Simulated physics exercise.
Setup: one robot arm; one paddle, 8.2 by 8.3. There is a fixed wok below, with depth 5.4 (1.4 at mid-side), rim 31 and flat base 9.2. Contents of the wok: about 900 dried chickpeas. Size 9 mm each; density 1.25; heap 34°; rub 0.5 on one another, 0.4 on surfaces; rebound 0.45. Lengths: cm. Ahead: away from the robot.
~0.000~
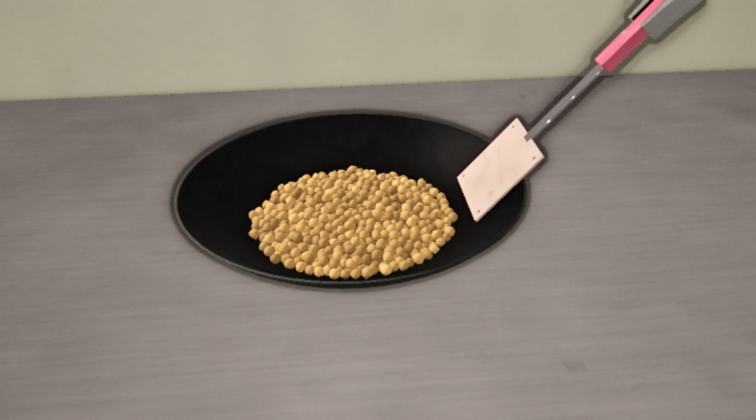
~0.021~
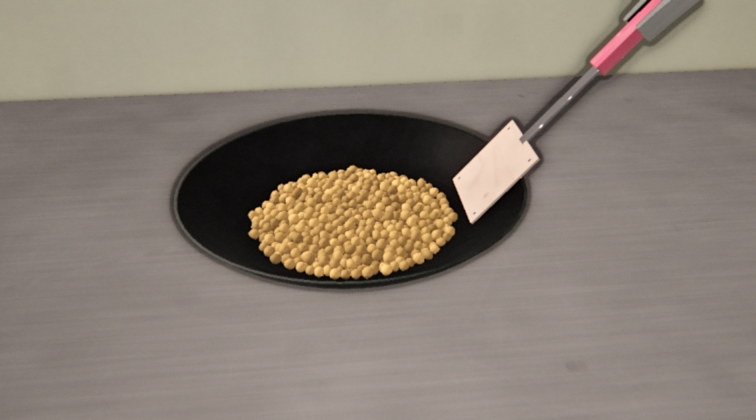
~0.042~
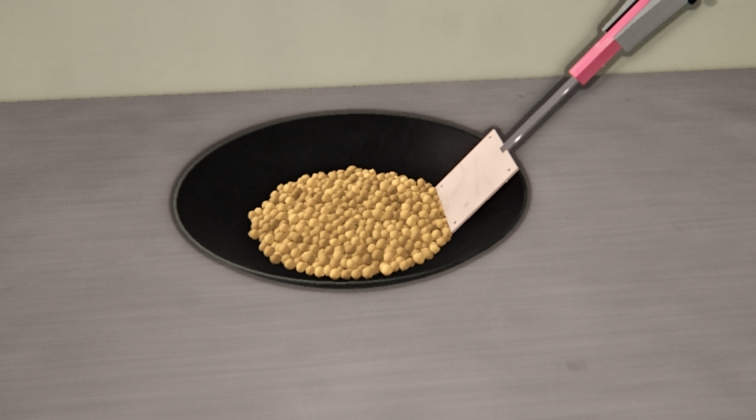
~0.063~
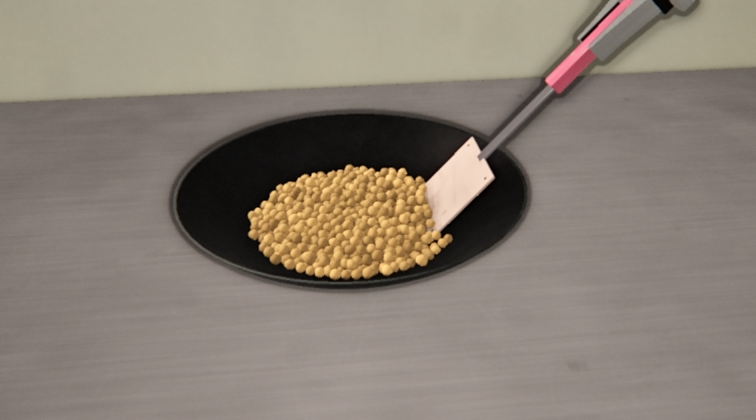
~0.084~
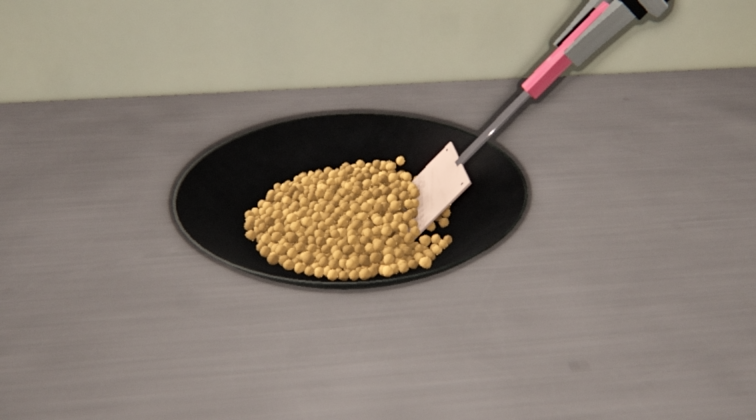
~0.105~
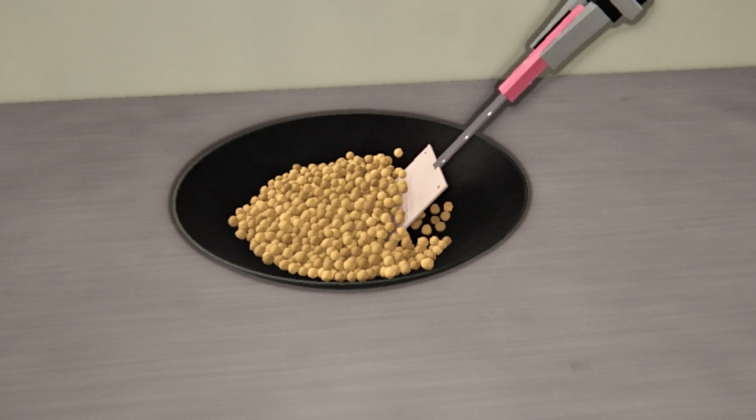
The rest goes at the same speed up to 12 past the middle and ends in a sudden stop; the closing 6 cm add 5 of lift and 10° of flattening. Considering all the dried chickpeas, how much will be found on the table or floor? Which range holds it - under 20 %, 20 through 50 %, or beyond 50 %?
The range 20 through 50 % holds it.
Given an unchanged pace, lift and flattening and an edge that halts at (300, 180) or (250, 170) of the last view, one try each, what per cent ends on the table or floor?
First try roughly 10 percent, second roughly 15 percent.
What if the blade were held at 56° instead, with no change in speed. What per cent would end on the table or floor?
Around 30 in a hundred.
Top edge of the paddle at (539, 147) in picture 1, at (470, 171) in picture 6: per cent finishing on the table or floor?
It comes to something like 25 %, give or take.
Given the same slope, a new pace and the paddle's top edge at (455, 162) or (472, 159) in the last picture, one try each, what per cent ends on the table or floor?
Roughly 25 per cent, then roughly 20 per cent.
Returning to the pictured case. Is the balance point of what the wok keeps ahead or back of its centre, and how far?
It rests close to 3.5 centimetres ahead of centre.
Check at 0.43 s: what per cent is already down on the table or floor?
Estimate: About 15 percent.
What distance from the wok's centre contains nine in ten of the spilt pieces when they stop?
About 75 cm.
After 0.16 s, sloping 48°, highest piece 7 above the table; 900 in the wok.
After 0.21 s, sloping 45°, highest piece 7 above the table; 900 in the wok.
After 0.43 s, sloping 38°, highest piece 14 above the table; 599 in the wok, 149 on the table or floor, 152 on the blade or in flight.
After 1.48 s, sloping 38°, highest piece 4 above the table; 598 in the wok, 302 on the table or floor.
In the end, 598 in the wok, 302 on the table or floor. That is 34 % on the table or floor.
